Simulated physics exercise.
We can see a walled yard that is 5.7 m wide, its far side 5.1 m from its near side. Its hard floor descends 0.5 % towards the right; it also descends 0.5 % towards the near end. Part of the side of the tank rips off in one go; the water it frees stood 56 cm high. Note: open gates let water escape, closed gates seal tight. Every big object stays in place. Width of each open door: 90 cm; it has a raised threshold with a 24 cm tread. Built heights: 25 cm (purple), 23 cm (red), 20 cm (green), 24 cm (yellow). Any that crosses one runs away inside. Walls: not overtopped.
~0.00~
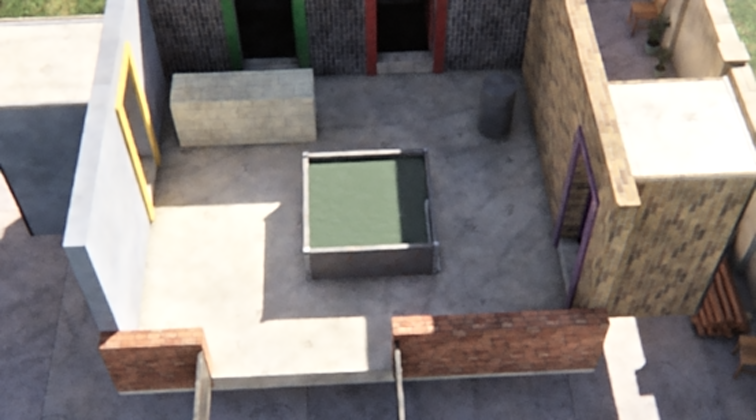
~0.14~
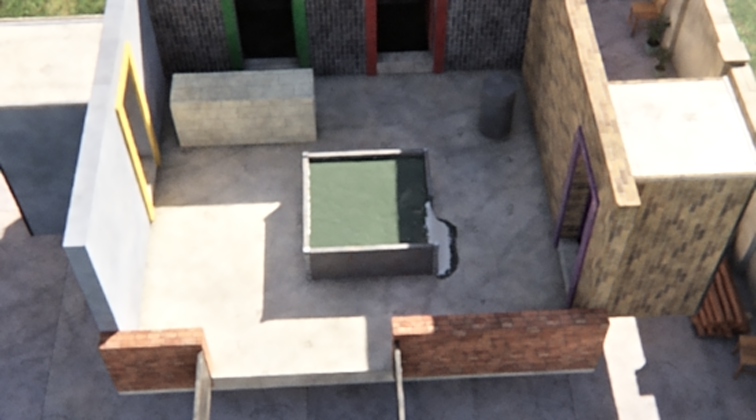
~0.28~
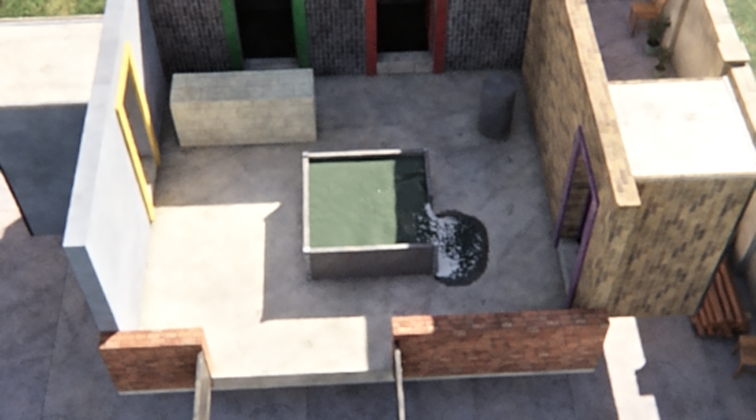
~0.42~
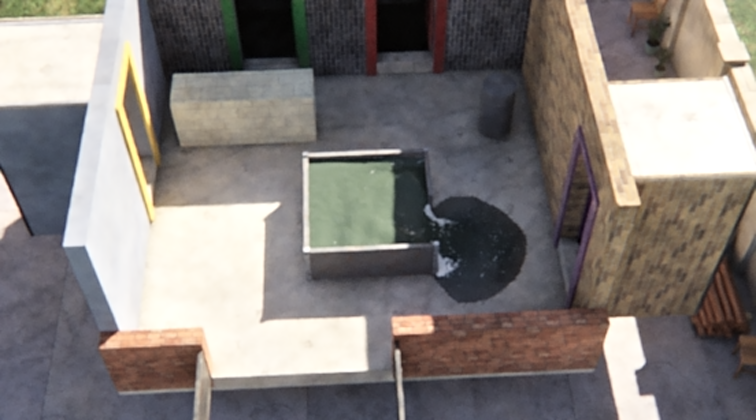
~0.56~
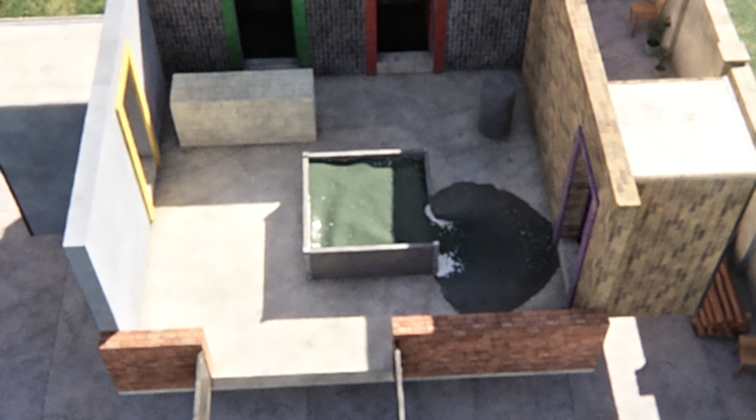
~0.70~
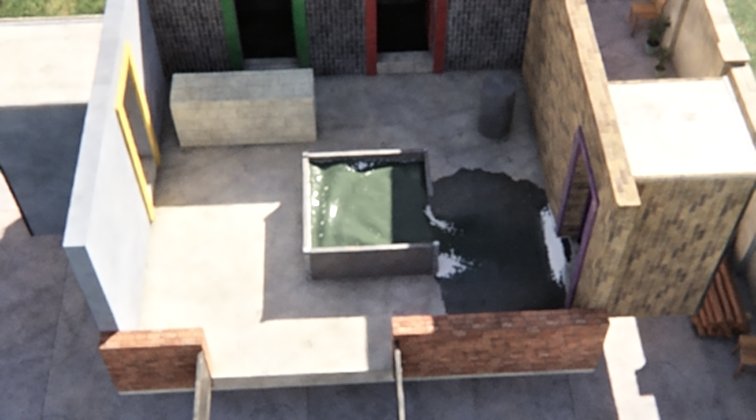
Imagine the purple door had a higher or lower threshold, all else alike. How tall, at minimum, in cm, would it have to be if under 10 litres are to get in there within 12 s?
It would need to be about 26 cm tall.
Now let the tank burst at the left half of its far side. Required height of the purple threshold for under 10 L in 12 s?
At least roughly 6.0 centimetres tall.
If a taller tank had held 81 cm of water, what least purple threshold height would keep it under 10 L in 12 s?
Roughly 39 centimetres.
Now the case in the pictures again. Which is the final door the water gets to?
It's the yellow door.
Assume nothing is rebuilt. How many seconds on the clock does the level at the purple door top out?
Approximately 1.4 s.
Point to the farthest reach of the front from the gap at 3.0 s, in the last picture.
I'd put the front's tip around (516, 71).
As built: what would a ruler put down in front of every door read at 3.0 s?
Centimetres: Purple = 20, red = 1, green = 0, yellow = 0.
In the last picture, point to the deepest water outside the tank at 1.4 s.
Near pixel (569, 344).
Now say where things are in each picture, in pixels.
The tank at (369, 202) is whole and still, 56 cm deep; the purple door at (574, 230) is dry, in the first frame.
The gap is at (430, 237), the front 0.3 m out at (451, 251); the back of the tank holds 56 cm, in the second frame.
The gap is at (430, 239), the front 0.7 m out at (482, 256); the back of the tank holds 56 cm, in the third frame.
The front is at (520, 248), 1.3 m from the gap at (430, 240); 1.5 m2 of floor is wet, 56 cm left at the back, in the fourth frame.
The gap is at (430, 240), the front 1.7 m out at (556, 257); the back of the tank holds 52 cm, in the fifth frame.
The gap is at (430, 239), the front 1.8 m out at (564, 297); the back of the tank holds 46 cm; water is at the purple door at (574, 230), in the sixth frame.
After 1.4 s water covers 15 % of the floor, deepest (43 cm) near (569, 344); 30 cm at the purple door, 2 litres in over its 25 cm threshold.
After 3.0 s water covers 40 % of the floor, deepest (24 cm) near (569, 344); 20 cm at the purple door, 14 litres in over its 25 cm threshold.
After 12.0 s water covers 95 % of the floor, deepest (8 cm) near (314, 78); 7 cm at the purple door, 14 litres in over its 25 cm threshold.
At the purple door as built, the water arrived by 0.7 s and peaked near 30 cm at 1.4 s.
Run again over the same 12 s with other heights there, 21 litres in over 23.5 cm, 0 litres over 31.5 cm. The limit of 10 litres is kept from about 26 cm up.
